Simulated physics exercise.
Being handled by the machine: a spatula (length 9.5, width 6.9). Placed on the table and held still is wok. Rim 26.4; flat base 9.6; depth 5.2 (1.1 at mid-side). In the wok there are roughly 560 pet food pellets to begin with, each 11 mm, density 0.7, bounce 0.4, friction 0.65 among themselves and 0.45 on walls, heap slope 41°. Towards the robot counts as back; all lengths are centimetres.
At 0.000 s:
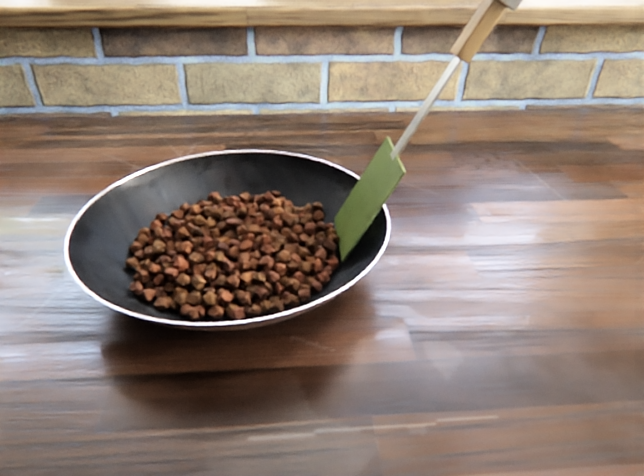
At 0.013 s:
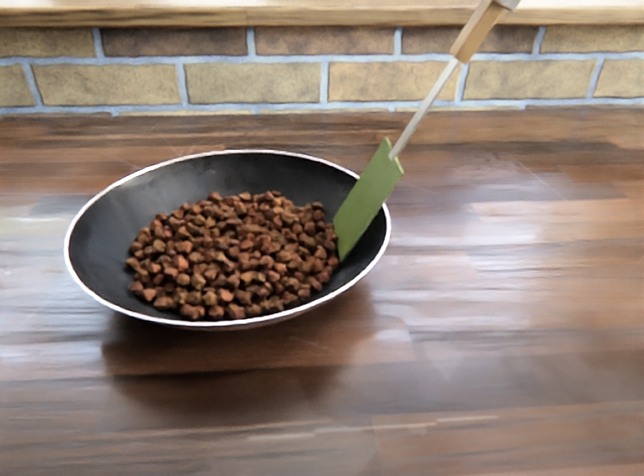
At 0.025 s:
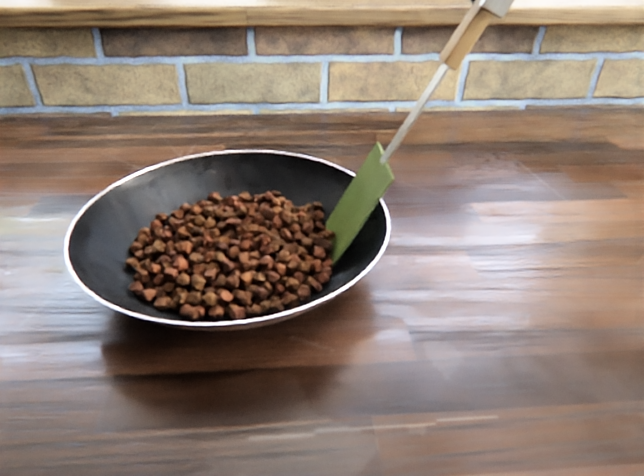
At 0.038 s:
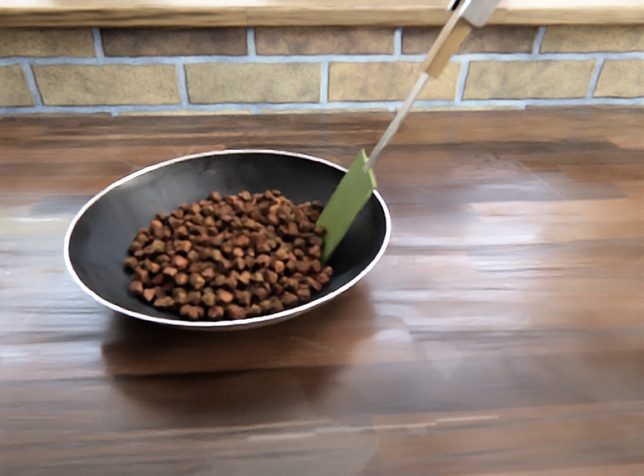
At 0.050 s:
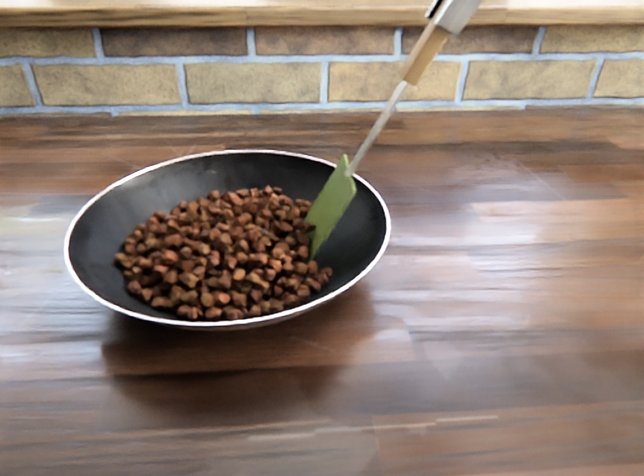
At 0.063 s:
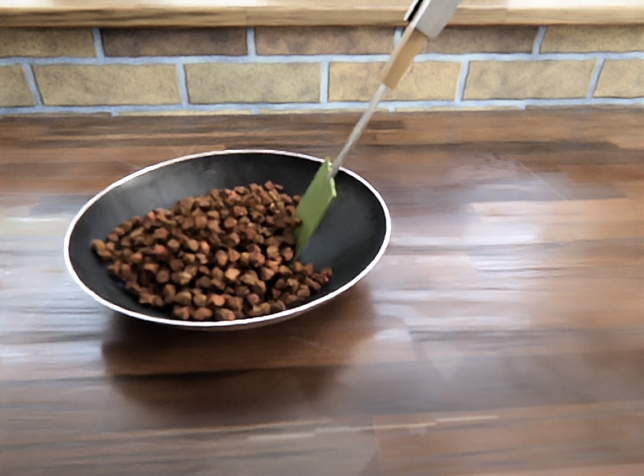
A black wok full of small brown pellets sat still on a wooden table while a machine-held green spatula moved left inside it, pushing the pile toward the left side.
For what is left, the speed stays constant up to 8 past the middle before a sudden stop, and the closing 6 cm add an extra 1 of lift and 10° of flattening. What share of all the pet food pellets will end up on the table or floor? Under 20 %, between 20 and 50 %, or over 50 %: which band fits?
The band that fits is between 20 and 50 %.
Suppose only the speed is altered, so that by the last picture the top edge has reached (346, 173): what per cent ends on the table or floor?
Roughly 30 per cent.
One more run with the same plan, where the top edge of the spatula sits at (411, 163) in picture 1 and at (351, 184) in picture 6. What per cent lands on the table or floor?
35 %.
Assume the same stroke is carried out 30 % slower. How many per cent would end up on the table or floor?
Roughly 30 in a hundred.
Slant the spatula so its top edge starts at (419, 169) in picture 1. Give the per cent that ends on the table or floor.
Some 35 per cent.
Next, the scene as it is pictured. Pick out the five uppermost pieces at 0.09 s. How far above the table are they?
About 9 cm.
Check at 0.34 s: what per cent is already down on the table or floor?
30 per cent.
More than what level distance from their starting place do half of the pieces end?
Near 10 cm, measured level.
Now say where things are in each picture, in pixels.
In the first picture, spatula top edge at (396, 153), sloping 62°; upper third of the load around (238, 236), from x 135 to 335, top at y 195; 559 in the wok.
In the second picture, spatula top edge at (394, 154), sloping 62°; upper third of the load around (238, 236), from x 135 to 330, top at y 195.
In the third picture, spatula top edge at (385, 159), sloping 62°; upper third of the load around (240, 236), from x 135 to 330, top at y 195.
In the fourth picture, spatula top edge at (369, 166), sloping 62°; upper third of the load around (236, 236), from x 130 to 325, top at y 195.
In the fifth picture, spatula top edge at (350, 172), sloping 62°; upper third of the load around (227, 233), from x 120 to 325, top at y 190.
In the sixth picture, spatula top edge at (331, 175), sloping 62°; upper third of the load around (214, 231), from x 100 to 325, top at y 185; 559 in the wok.
After 0.09 s, sloping 62°, highest piece 9 above the table; 558 in the wok, 1 on the blade or in flight.
After 0.12 s, sloping 59°, highest piece 11 above the table; 550 in the wok, 9 on the blade or in flight.
After 0.34 s, sloping 52°, highest piece 9 above the table; 348 in the wok, 156 on the table or floor, 55 on the blade or in flight.
After 1.39 s, sloping 52°, highest piece 6 above the table; 348 in the wok, 211 on the table or floor.
At rest, 348 in the wok, 211 on the table or floor. That is 38 % on the table or floor.
